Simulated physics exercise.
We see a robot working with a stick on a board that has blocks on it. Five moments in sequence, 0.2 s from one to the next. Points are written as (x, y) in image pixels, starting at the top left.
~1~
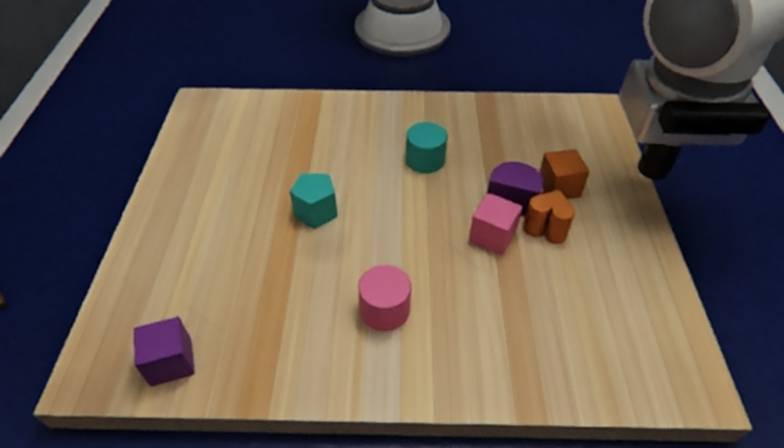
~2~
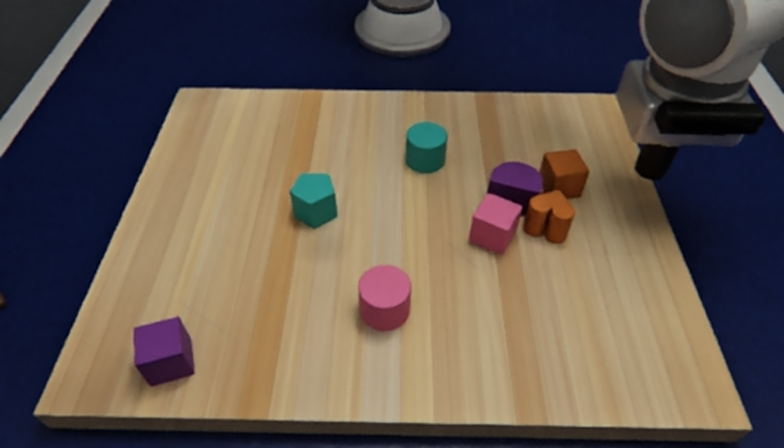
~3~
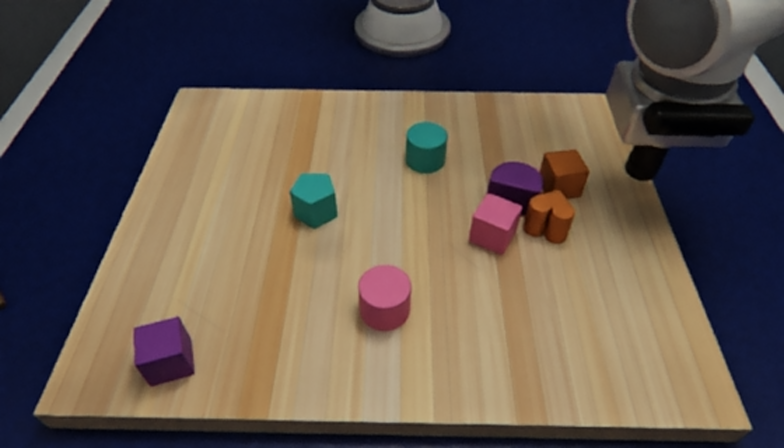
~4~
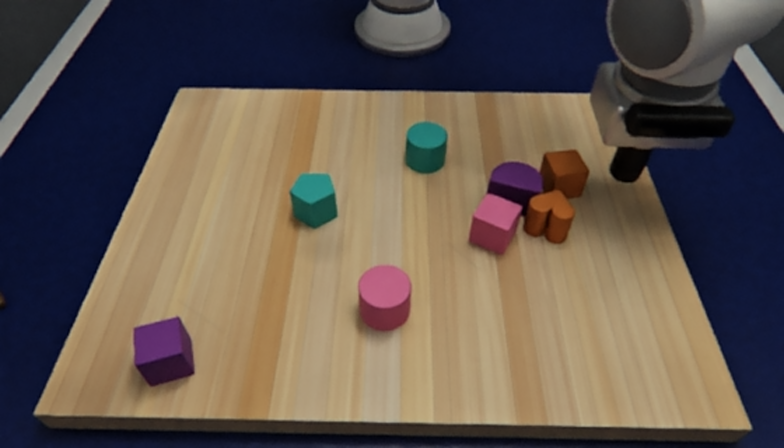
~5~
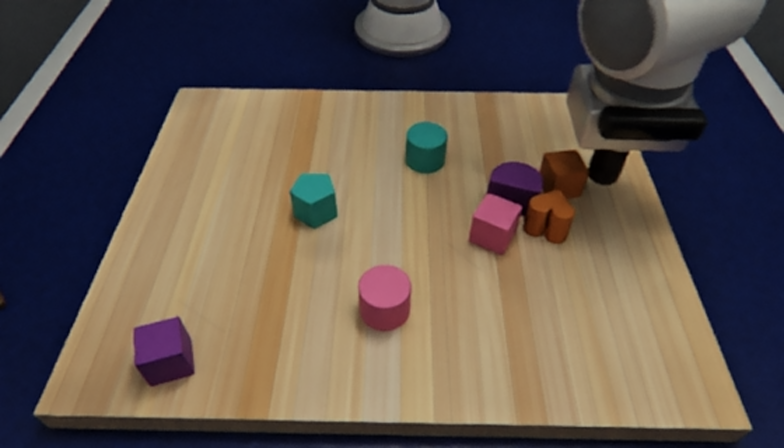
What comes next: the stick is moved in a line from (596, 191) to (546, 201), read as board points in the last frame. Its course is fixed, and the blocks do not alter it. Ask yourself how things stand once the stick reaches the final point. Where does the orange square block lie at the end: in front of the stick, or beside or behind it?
When the path is over, you would find the orange square block off to the side or behind the stick.
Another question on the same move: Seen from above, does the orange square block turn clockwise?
I believe so.
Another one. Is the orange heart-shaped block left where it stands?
Short answer: Yes.
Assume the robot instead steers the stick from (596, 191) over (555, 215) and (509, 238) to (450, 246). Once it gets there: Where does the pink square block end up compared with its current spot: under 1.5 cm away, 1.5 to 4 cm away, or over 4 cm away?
The answer is over 4 cm.
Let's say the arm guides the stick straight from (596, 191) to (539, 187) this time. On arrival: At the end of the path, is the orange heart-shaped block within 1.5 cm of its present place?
Yes, that is how it ends up.
On the path given first. Halfway along, stick at (576, 180); purple D-shaped block at (515, 176); orange square block at (548, 159), turned 35° clockwise.
At the end, stick at (551, 185); purple D-shaped block at (513, 176); orange heart-shaped block still; orange square block at (534, 154), turned 65° clockwise.
